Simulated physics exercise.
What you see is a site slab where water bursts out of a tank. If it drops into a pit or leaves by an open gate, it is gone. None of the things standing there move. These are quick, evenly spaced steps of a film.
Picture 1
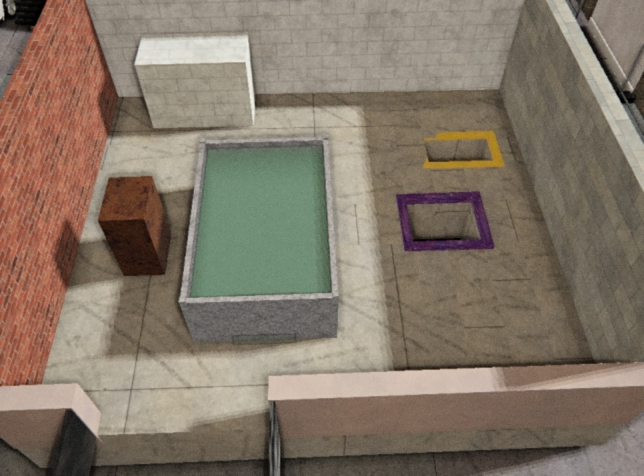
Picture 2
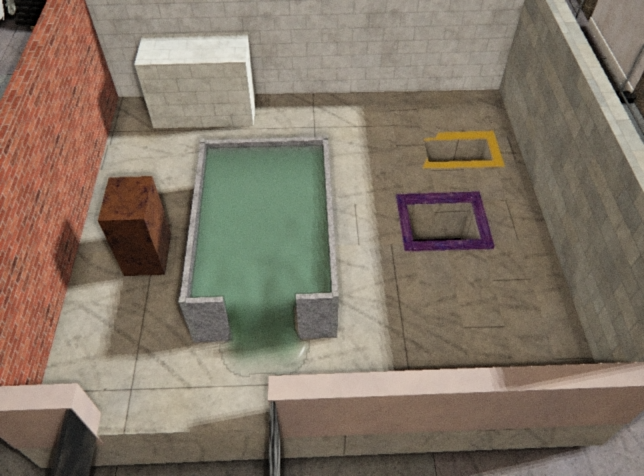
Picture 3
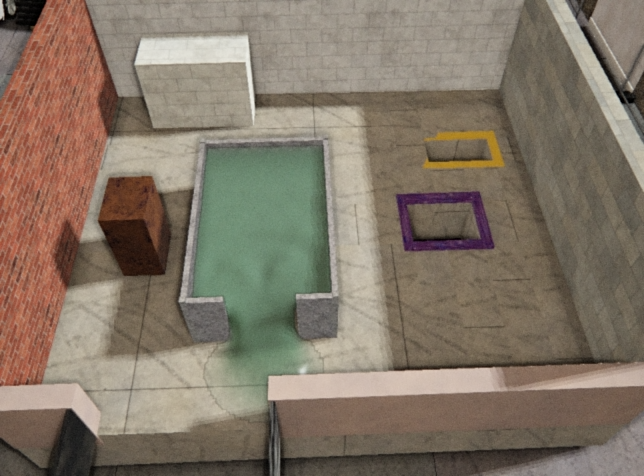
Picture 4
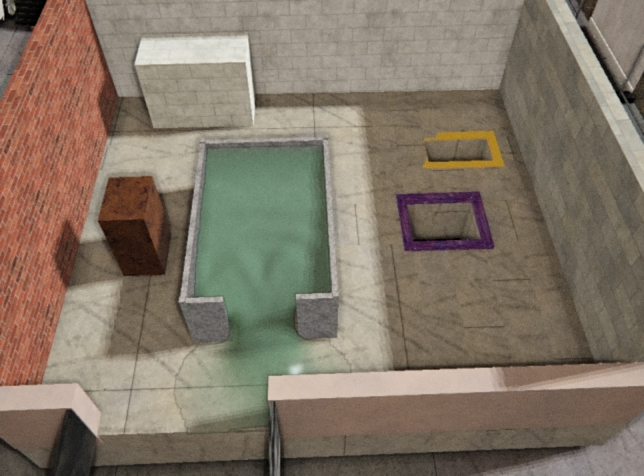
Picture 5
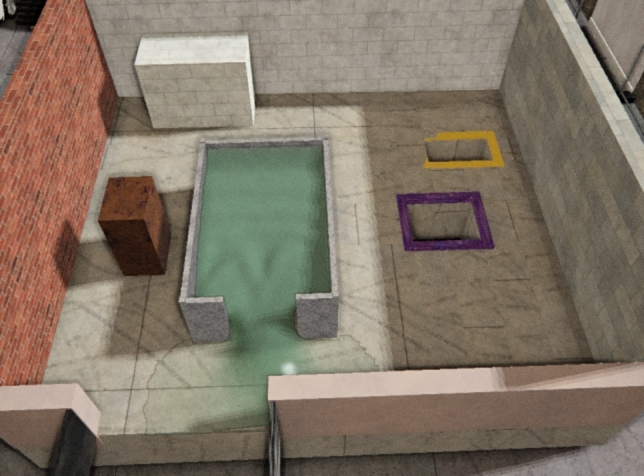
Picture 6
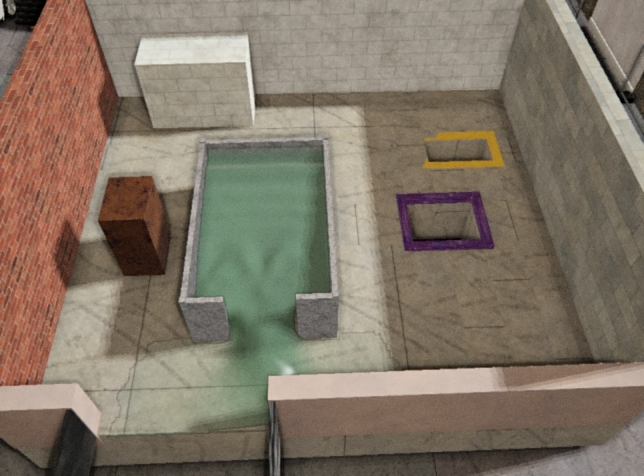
A walled concrete slab is seen from high above by a still camera, with a red brick wall at left and low pinkish walls, broken by a gap, across the front. A grey-rimmed tank of green water stands near the middle, a rusty brown block and a whitish block to its left, and yellow and purple framed openings at right. The tank's near side opens and green water pours out, spreading forward and sideways across the pale floor.
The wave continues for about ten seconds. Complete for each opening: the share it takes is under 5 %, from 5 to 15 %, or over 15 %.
The share the gate takes is over 15 %; the share the yellow pit takes is from 5 to 15 %; the share the purple pit takes is under 5 %.
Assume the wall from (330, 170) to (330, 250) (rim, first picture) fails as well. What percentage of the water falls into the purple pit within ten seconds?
Roughly 35 per cent goes to the purple pit.
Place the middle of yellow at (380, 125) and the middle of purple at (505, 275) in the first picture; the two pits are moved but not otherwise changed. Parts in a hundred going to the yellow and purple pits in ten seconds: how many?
Log, per cent - yellow: 0, purple: 8.
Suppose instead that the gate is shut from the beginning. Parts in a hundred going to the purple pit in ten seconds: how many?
Some 6 in a hundred for purple.
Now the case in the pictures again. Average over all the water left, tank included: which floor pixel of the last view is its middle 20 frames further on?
Near (321, 274).
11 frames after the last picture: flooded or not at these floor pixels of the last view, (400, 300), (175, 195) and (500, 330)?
Taking them in the order given: Swamped, then spared, then swamped.
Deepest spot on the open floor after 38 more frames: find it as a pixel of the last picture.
Approximate pixel: (277, 405).
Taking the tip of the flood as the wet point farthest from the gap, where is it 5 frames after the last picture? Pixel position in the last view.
By then the tip should be at about (597, 394).
A moment on, water covers 20 % of the floor; the gate 12 %, the yellow pit 0 %, the purple pit 0 %.
Next, water covers 30 % of the floor; the gate 22 %, the yellow pit 0 %, the purple pit 0 %.
Then, water covers 30 % of the floor; the gate 32 %, the yellow pit 0 %, the purple pit 0 %.
Later, water covers 35 % of the floor; the gate 45 %, the yellow pit 3 %, the purple pit 0 %.
In the end, water covers 55 % of the floor; the gate 54 %, the yellow pit 7 %, the purple pit 1 %.
